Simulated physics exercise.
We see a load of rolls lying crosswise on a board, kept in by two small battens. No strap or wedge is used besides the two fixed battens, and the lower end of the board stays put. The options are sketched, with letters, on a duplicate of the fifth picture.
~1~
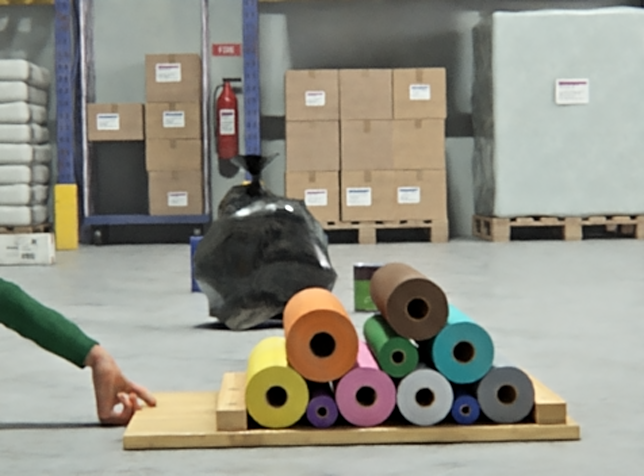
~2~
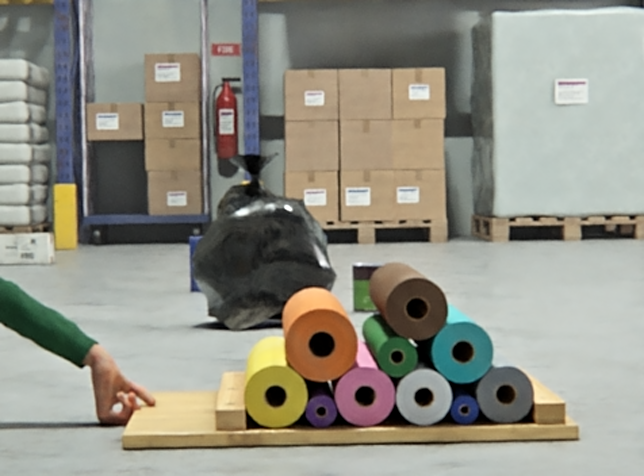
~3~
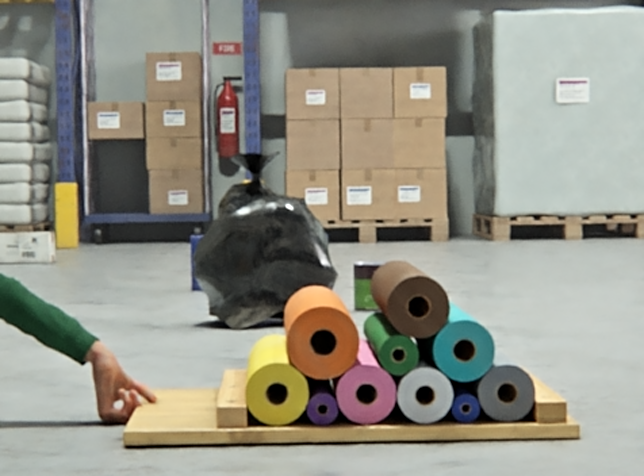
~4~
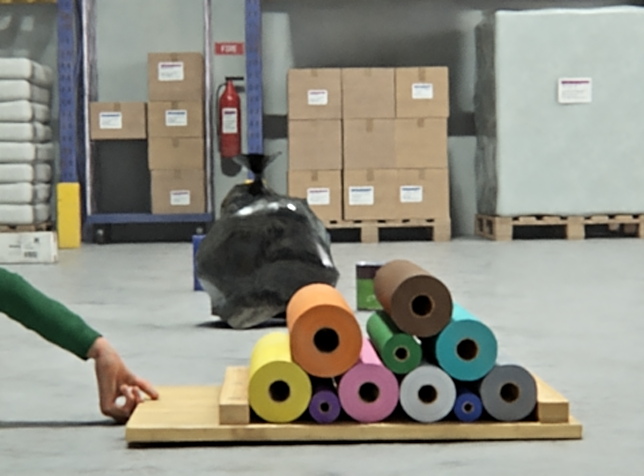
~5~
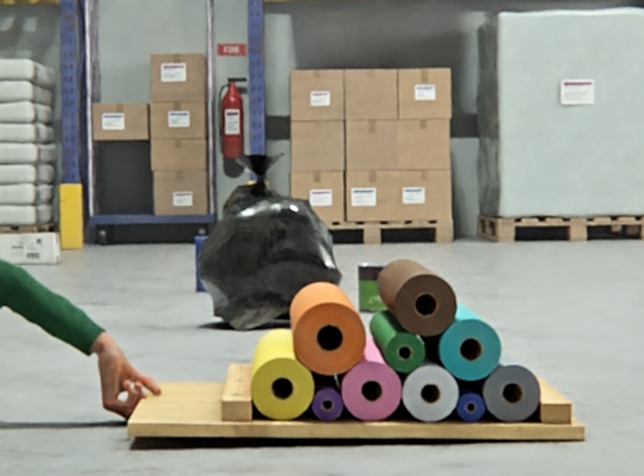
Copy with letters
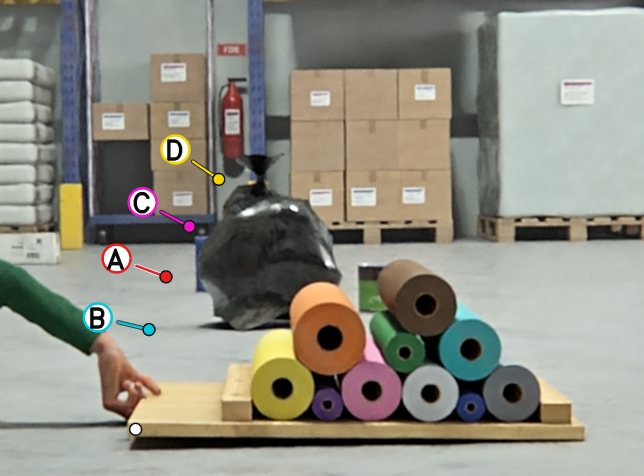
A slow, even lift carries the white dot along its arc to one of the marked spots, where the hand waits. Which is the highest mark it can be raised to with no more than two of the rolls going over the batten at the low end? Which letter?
Lift it to D and no more.
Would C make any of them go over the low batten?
No.
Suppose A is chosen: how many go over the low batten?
It comes to none.
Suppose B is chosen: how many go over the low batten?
The count is none.
On the marked copy, A at (166, 277); B at (149, 330); C at (190, 227); D at (219, 179); the white dot at (136, 430).
With D. Early on, board at 20°.
Further on, board at 35°.
At the end, board at 35°, none over the low batten.
As for the rest, A none over the low batten; B none over the low batten; C none over the low batten.
